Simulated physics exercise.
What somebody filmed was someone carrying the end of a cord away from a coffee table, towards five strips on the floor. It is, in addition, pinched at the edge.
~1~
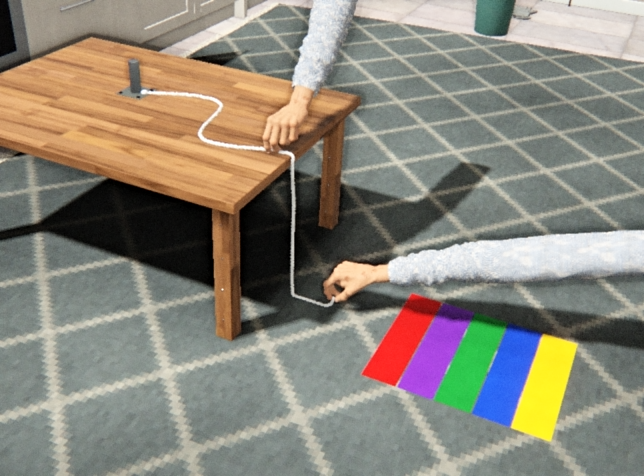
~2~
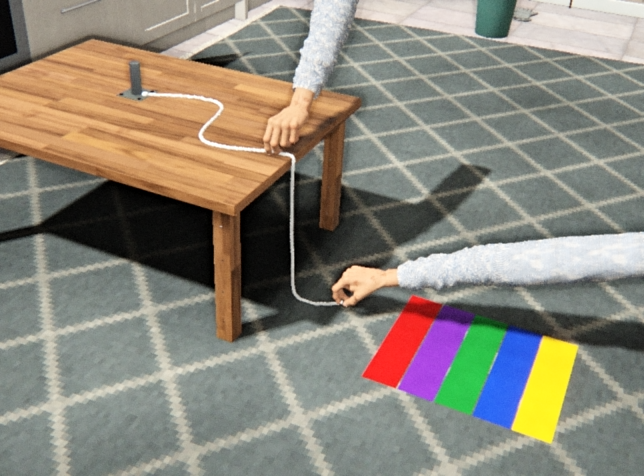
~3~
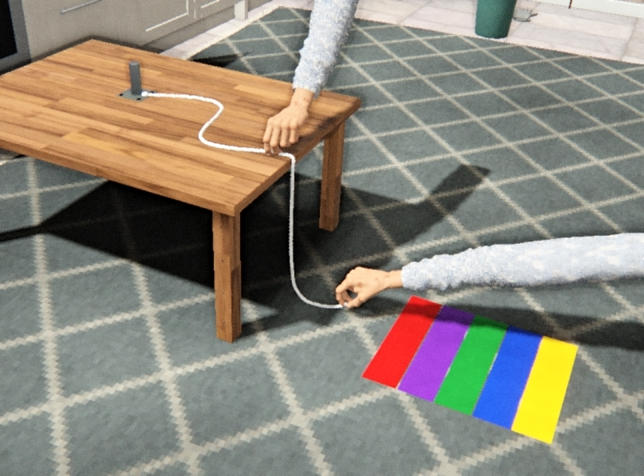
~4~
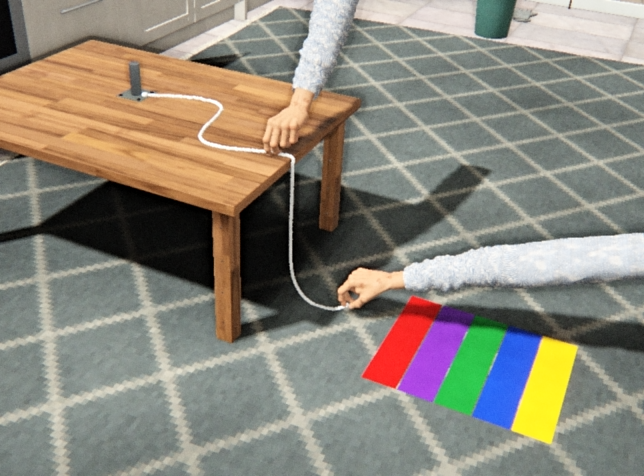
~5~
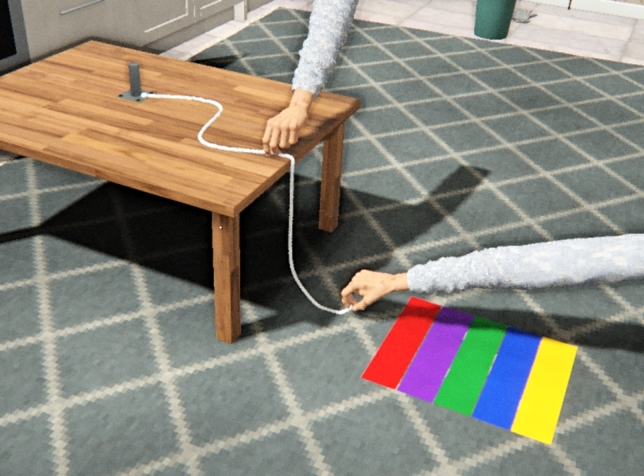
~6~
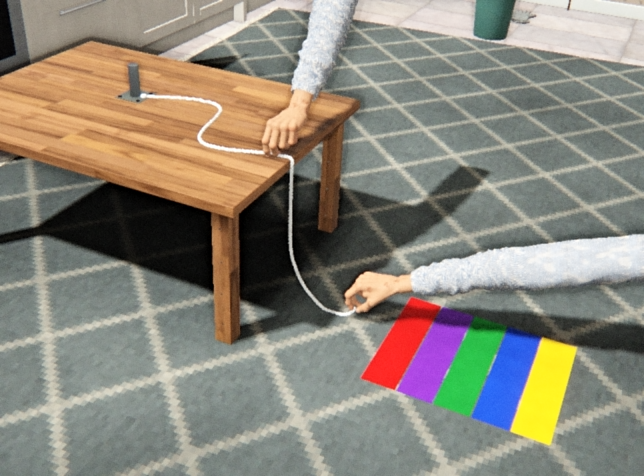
A hand holding the cord's end moves slightly right while another pinches it at the table edge.
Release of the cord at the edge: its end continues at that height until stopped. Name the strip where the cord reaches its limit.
Blue.
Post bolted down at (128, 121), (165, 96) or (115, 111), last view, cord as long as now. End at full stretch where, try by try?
You'd get roughly (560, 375), (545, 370) and (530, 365), one for each try.
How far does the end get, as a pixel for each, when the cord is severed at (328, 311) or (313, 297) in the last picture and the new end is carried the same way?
It would be at (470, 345) in the first case and at (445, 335) in the second.
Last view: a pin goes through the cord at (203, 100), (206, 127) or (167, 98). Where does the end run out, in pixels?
They end up at (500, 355), (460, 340) and (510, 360).
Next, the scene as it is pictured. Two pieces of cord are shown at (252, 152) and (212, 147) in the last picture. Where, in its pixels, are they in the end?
(319, 177) for the first, (289, 149) for the second.
Early on, end near (454, 340); over purple.
Midway, end near (494, 353); over green.
At the end of the slack, end near (517, 360); over blue. It gets as far as the blue strip.
